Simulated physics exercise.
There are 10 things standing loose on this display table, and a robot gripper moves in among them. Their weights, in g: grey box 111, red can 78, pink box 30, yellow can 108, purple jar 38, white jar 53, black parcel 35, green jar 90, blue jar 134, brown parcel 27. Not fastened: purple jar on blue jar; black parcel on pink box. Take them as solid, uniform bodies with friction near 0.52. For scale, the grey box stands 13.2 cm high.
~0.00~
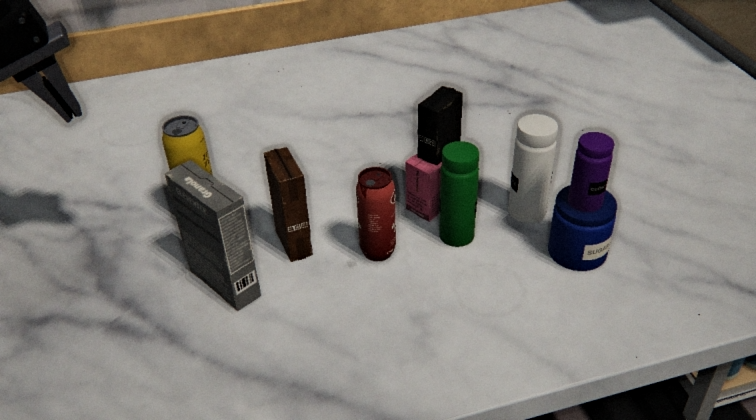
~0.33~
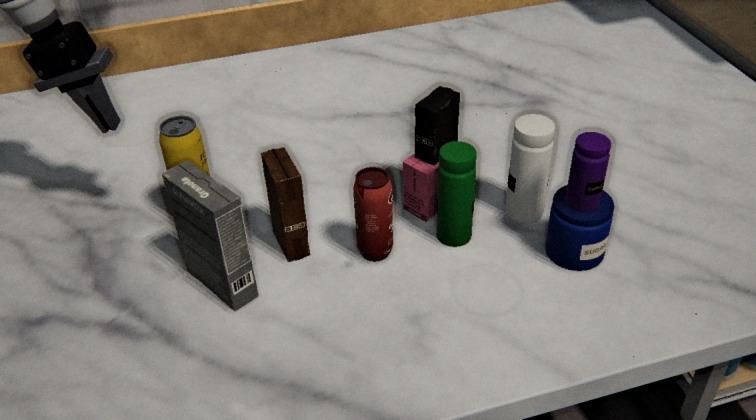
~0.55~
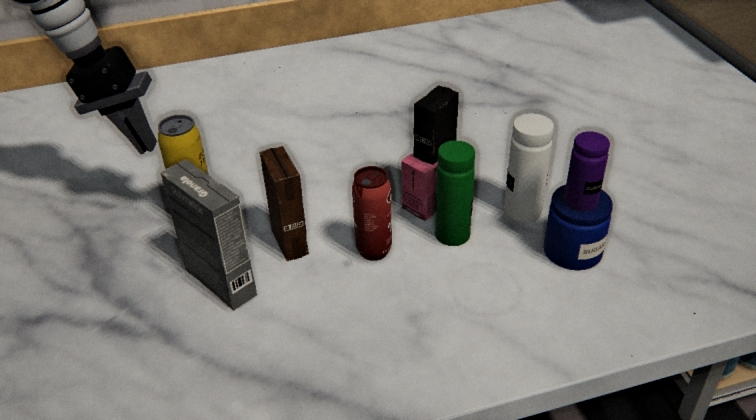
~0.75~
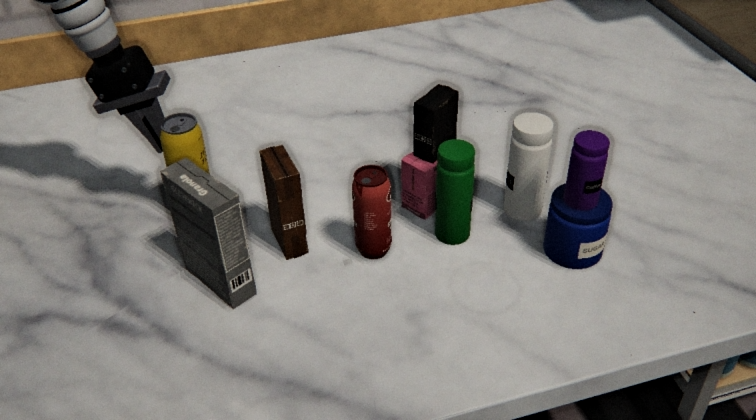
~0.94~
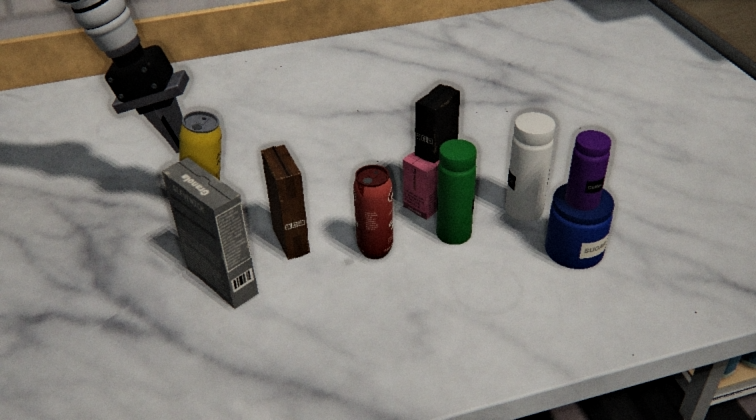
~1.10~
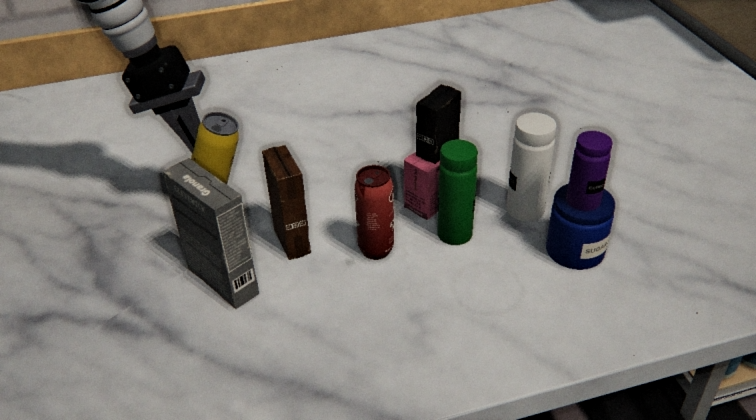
At first, boxes, cans and jars stand on a marble-patterned table, with a dark robot gripper at the upper left. The gripper moves right and down toward the upright yellow can behind the grey box, then, as it continues right, the can shifts slightly and leans to the right.
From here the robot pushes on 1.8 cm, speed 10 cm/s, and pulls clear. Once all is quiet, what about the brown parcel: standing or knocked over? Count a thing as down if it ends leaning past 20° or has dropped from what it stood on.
The brown parcel ends upright.
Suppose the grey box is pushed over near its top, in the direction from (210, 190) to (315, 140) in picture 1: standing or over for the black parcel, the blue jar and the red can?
Black parcel standing, blue jar standing, red can standing.
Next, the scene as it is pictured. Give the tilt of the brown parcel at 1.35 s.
About 5°.
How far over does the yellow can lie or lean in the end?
About 90°.
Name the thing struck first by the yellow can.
The brown parcel.
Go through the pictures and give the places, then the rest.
The first picture shows gripper tip (60, 86), yellow can (192, 174) not leaning; brown parcel (289, 205).
The second picture shows gripper tip (101, 102), yellow can (189, 174) not leaning; grey box (212, 237), red can (374, 216).
The third picture shows gripper tip (139, 124), yellow can (188, 173) not leaning; pink box (432, 178), purple jar (586, 172).
The fourth picture shows gripper tip (157, 123), yellow can (189, 171) not leaning; white jar (528, 168), black parcel (436, 124).
The fifth picture shows gripper tip (176, 123), yellow can (200, 169) tipped 11°; green jar (456, 193), blue jar (579, 225).
The sixth picture shows gripper tip (192, 123), yellow can (210, 169) tipped 20°; brown parcel (287, 203).
By 1.35 s, brown parcel and yellow can touch at 1.34 s; tilt yellow can 56°, brown parcel 4°.
By 1.65 s, tilt yellow can 90°.
By 2.10 s, tilt yellow can 90°.
In the end yellow can is over (lying or leaning past 20°); 9 still stand.
